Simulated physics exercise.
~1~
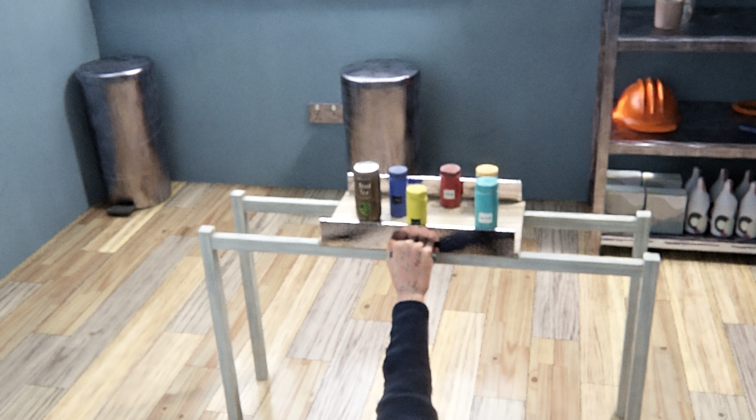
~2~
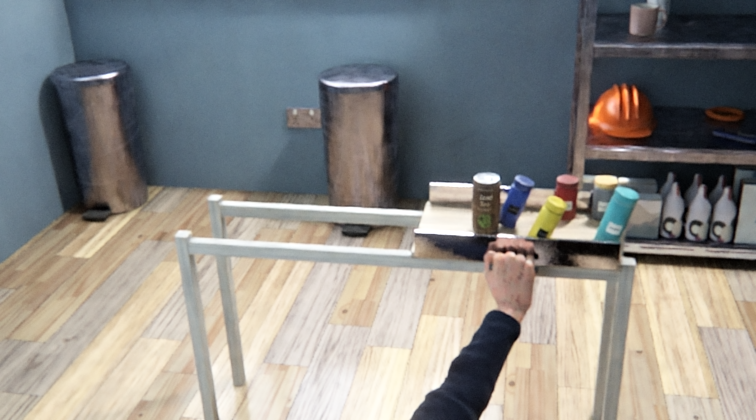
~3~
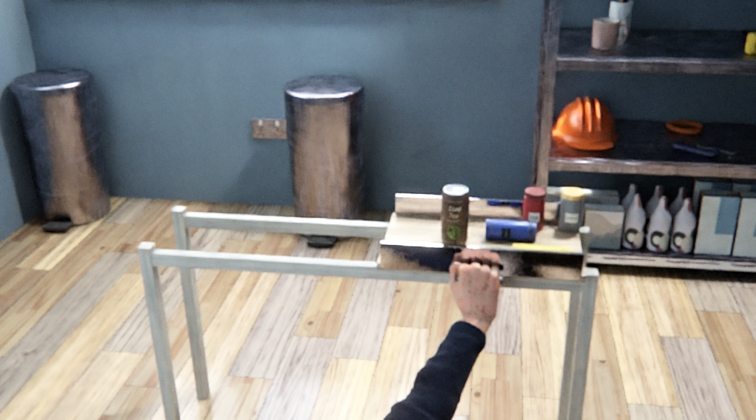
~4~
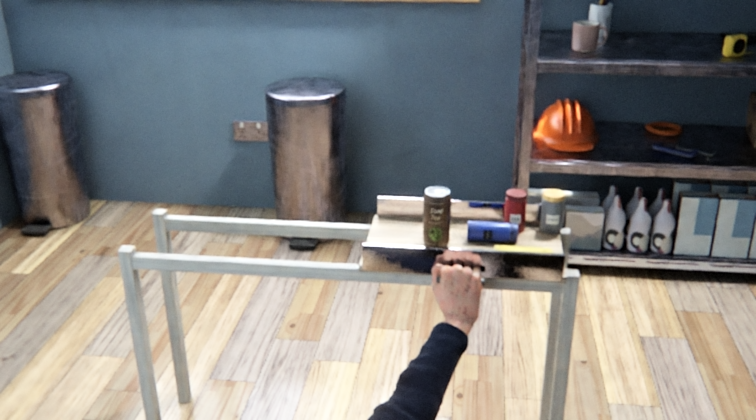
In a workshop, a hand sliding a tray of containers right along rails, some tipping, a blue one left lying beside upright ones.
